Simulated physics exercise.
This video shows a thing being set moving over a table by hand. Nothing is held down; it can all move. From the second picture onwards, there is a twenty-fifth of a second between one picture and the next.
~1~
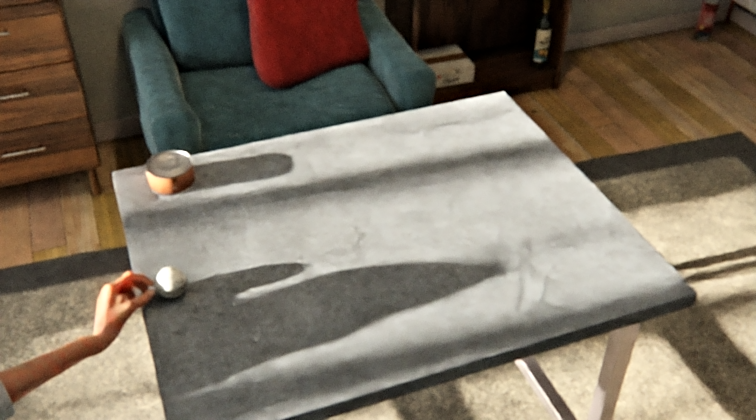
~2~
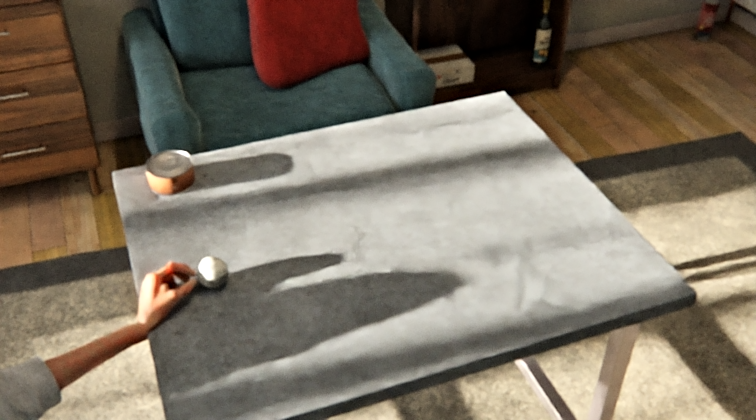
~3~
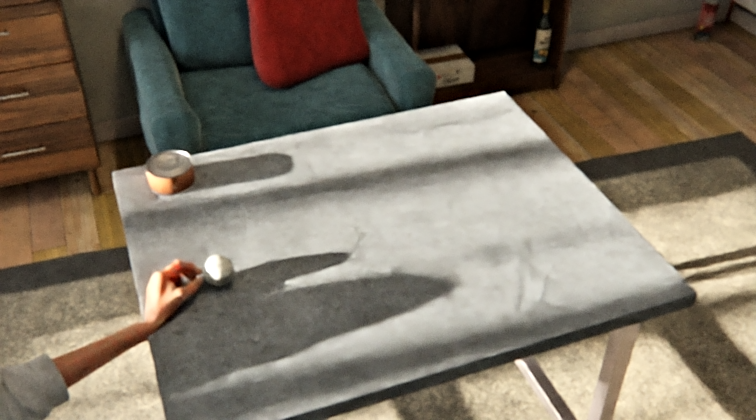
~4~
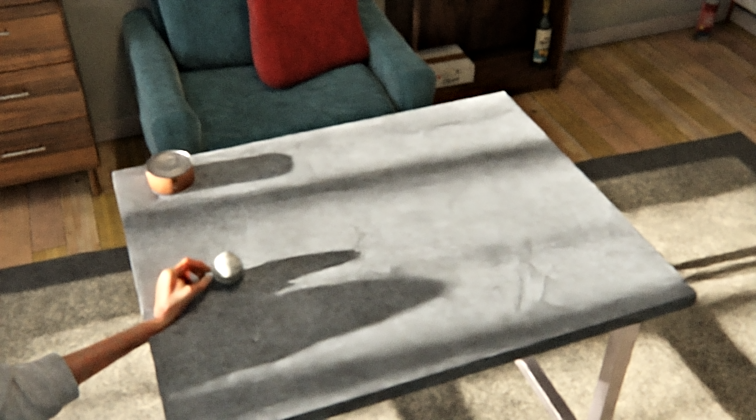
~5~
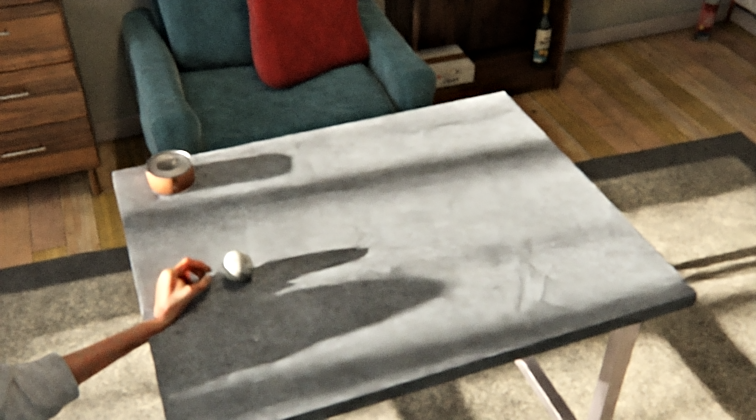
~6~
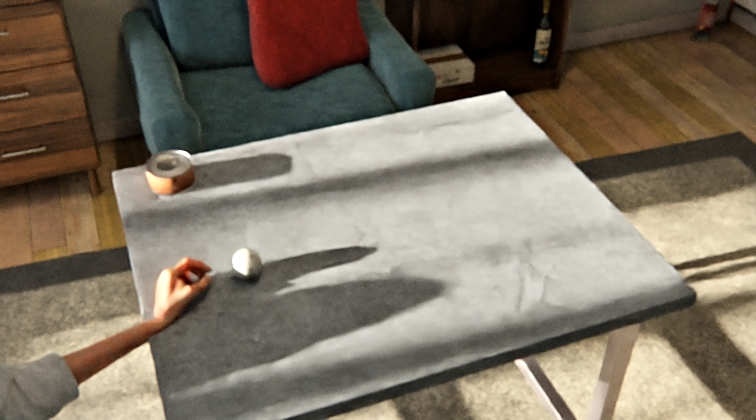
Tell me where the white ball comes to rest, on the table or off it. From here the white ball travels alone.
It rests on the table.
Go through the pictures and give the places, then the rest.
In the first picture, under the hand; white ball (171, 282).
In the second picture, under the hand; white ball (213, 272).
In the third picture, under the hand; white ball (219, 271).
In the fourth picture, white ball (228, 268).
In the fifth picture, white ball (238, 266) moved a little.
In the sixth picture, white ball (247, 264) moved about its own width.
Then, 0.10 s later than the last frame, white ball moved about its own width near (269, 258).
Then, 0.30 s later than the last frame, white ball moved well along near (305, 249).
Then, 0.40 s later than the last frame, white ball moved well along near (319, 246).
Then, 0.70 s later than the last frame, white ball moved well along near (349, 239).
When it is over, moved from the start, white ball. End places, in pixels of the last picture, white ball near (358, 236).
